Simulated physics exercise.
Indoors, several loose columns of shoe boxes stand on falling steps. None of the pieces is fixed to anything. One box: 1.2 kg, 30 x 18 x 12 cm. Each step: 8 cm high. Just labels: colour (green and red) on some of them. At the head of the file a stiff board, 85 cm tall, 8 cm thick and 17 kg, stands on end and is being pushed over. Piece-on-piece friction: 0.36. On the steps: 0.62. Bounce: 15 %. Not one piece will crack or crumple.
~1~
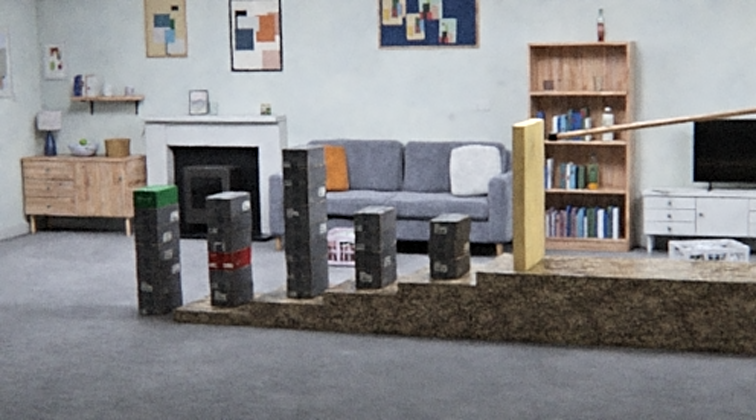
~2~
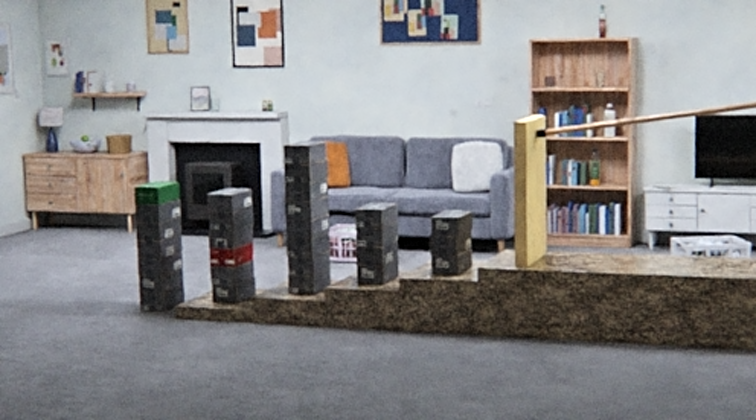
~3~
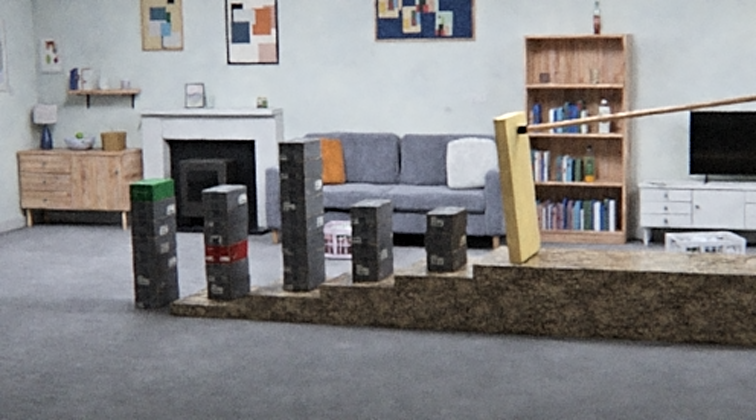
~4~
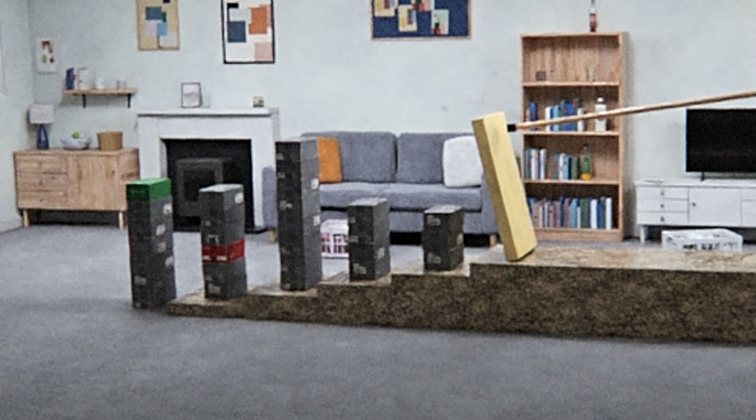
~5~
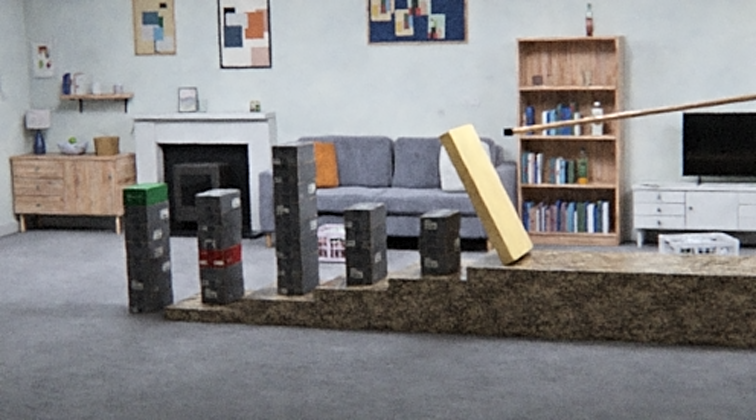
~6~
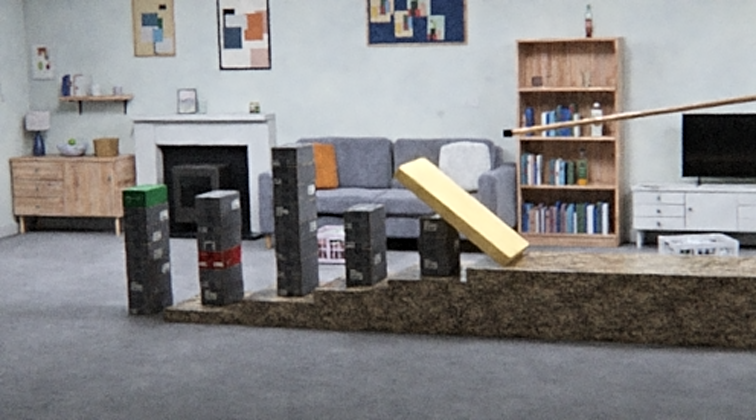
A pale yellow board standing on end at the top of low, speckled brown steps is pushed leftward by a long thin pole reaching in from the right. Seen from the side in a living room with a grey sofa, fireplace and bookcase, five dark columns stand to its left, the leftmost green-topped, the next red-banded. The pole halts while the board leans further left toward the undisturbed columns, and the view shifts slightly.
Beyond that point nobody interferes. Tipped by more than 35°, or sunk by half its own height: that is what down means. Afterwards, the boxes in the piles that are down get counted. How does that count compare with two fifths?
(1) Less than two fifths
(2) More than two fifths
Less than two fifths.
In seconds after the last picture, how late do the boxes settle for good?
That comes at about 1.5 s.
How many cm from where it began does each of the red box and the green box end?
Approx. distance from start in cm - red 0, green 0.
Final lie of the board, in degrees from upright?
About 60°.
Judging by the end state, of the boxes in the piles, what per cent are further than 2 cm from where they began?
Shifted fraction is 5 per cent.
Then, 0.06 s after the last picture, board 61° from upright; none of the 28 boxes down, 1 disturbed.
Then, 0.14 s after the last picture, board 71° from upright; none of the 28 boxes down, 1 disturbed.
Then, 1.00 s after the last picture, board 58° from upright; none of the 28 boxes down, 1 disturbed.
At rest, board 59° from upright; none of the 28 boxes down, 1 disturbed; red box unmoved; green box unmoved. That is 0 per cent. As the last picture would show them, middles, red box near (220, 256), green box near (145, 196).
